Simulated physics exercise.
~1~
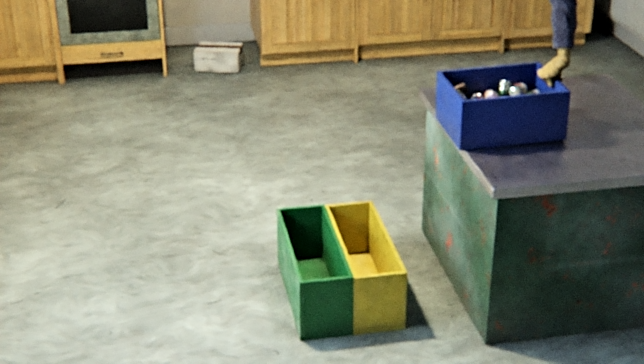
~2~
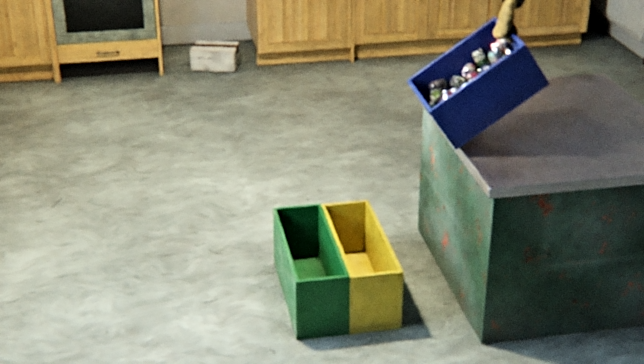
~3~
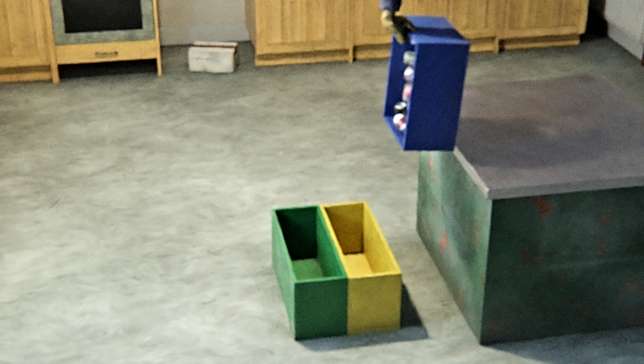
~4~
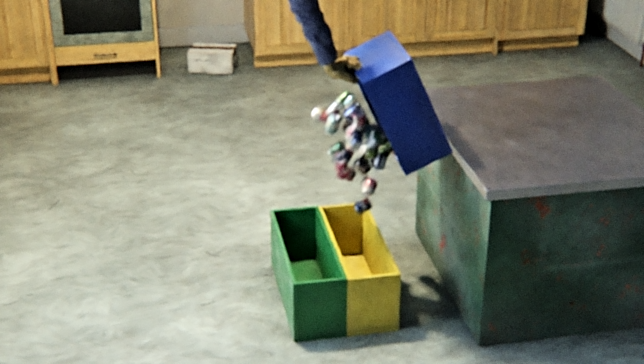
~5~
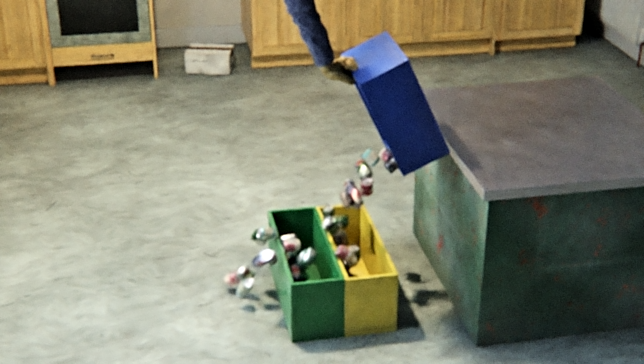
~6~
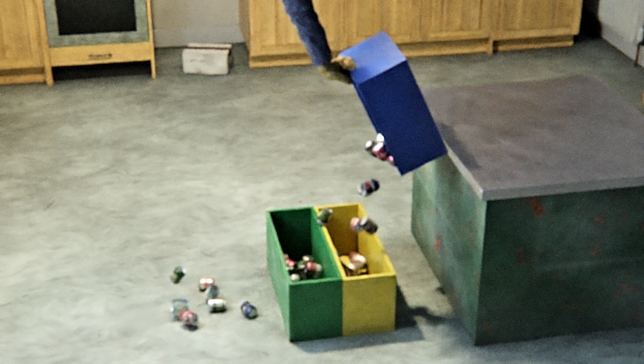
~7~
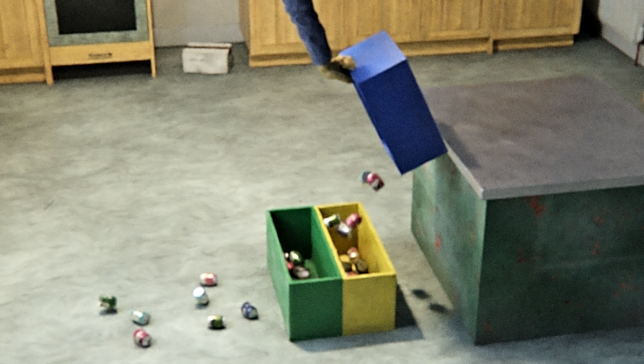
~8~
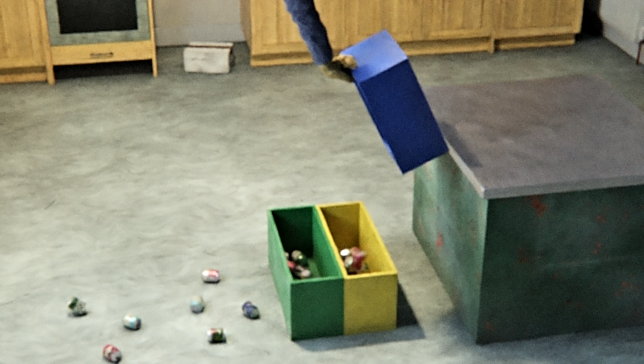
Mini cans tumbling from a blue tote tipped by a worker's hand into yellow and green bins, several scattering on the floor beyond.
